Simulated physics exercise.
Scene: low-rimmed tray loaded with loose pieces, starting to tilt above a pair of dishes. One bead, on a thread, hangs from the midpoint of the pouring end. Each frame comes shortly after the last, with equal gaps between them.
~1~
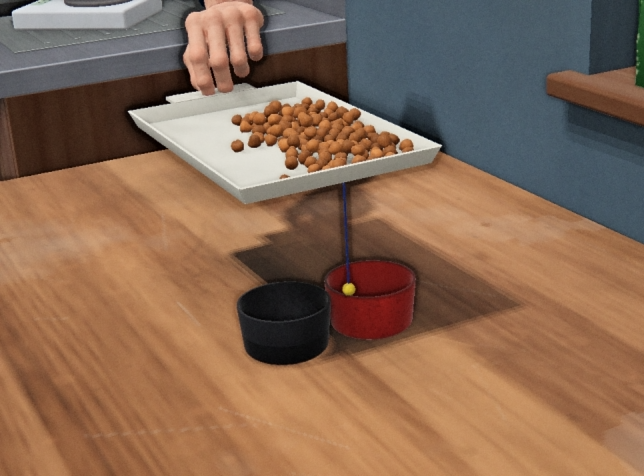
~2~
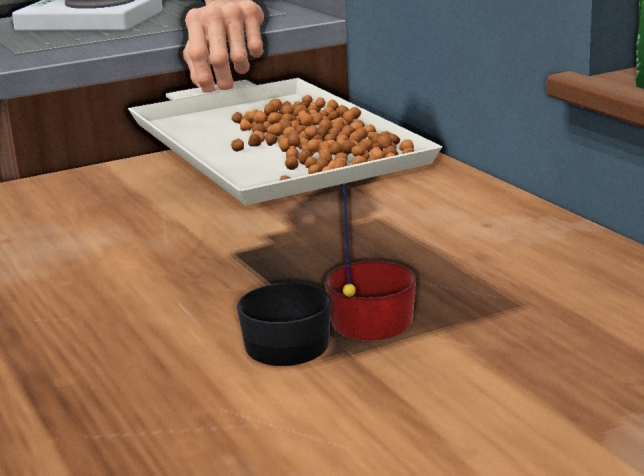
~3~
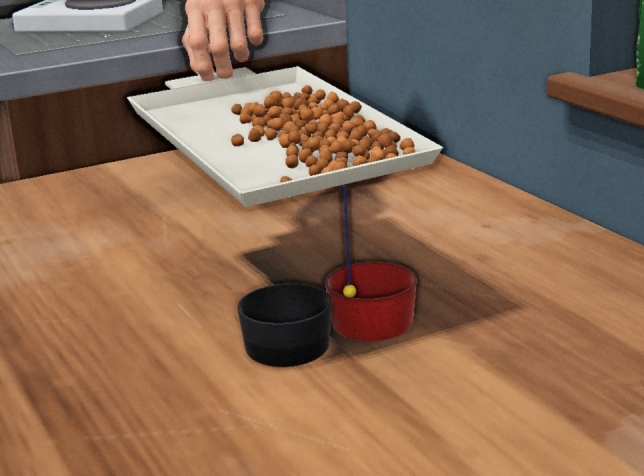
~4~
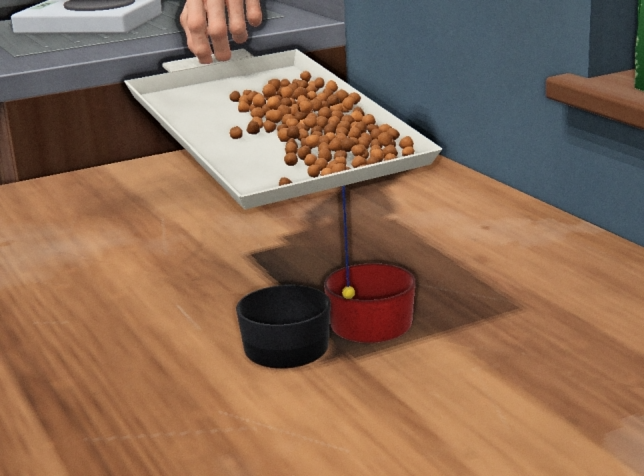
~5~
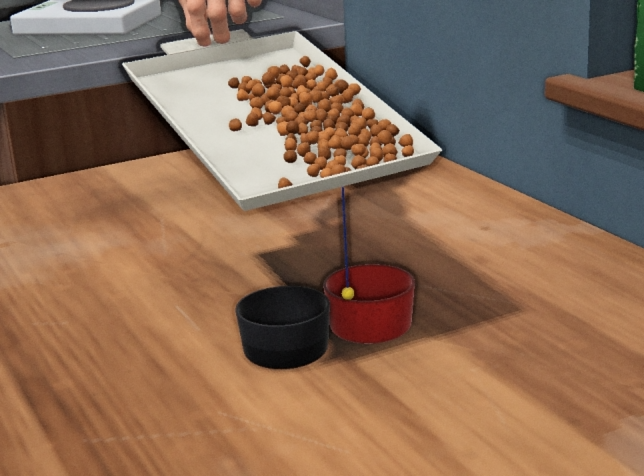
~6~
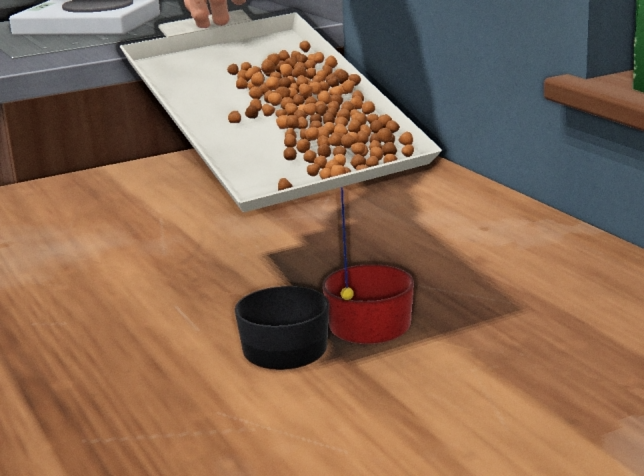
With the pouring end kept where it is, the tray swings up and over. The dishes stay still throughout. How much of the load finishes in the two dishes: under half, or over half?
Under half.
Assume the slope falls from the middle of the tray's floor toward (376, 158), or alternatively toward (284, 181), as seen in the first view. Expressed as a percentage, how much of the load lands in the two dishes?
First some 0, then 0 per cent.
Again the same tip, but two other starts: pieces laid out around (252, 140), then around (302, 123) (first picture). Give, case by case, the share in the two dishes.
Estimate: 0 % first, 0 % second.
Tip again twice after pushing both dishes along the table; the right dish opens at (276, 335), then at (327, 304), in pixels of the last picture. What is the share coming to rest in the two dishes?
20, then 0 %.
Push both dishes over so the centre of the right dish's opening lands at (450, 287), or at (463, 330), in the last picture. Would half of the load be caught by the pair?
The pair would catch the lesser share the first time and the lesser share the second time.
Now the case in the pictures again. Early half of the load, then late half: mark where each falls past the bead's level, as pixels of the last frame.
Near (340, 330) and later near (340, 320).
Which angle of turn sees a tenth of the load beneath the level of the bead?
Near 70 degrees.
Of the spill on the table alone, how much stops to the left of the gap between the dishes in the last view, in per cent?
Estimate: About 40 in every hundred.
Shortly afterwards, tray tipped steeply; the bulk on the tray; only a few outside both; a little in the air.
Next, tray tipped right over; a little on the tray; near two thirds outside both; near a quarter in the air.
Some moments later, tray tipped past a quarter turn; the whole lot outside both.
In the end, tray tipped past a quarter turn; none at all in the left dish; none at all in the right dish; the whole lot outside both.
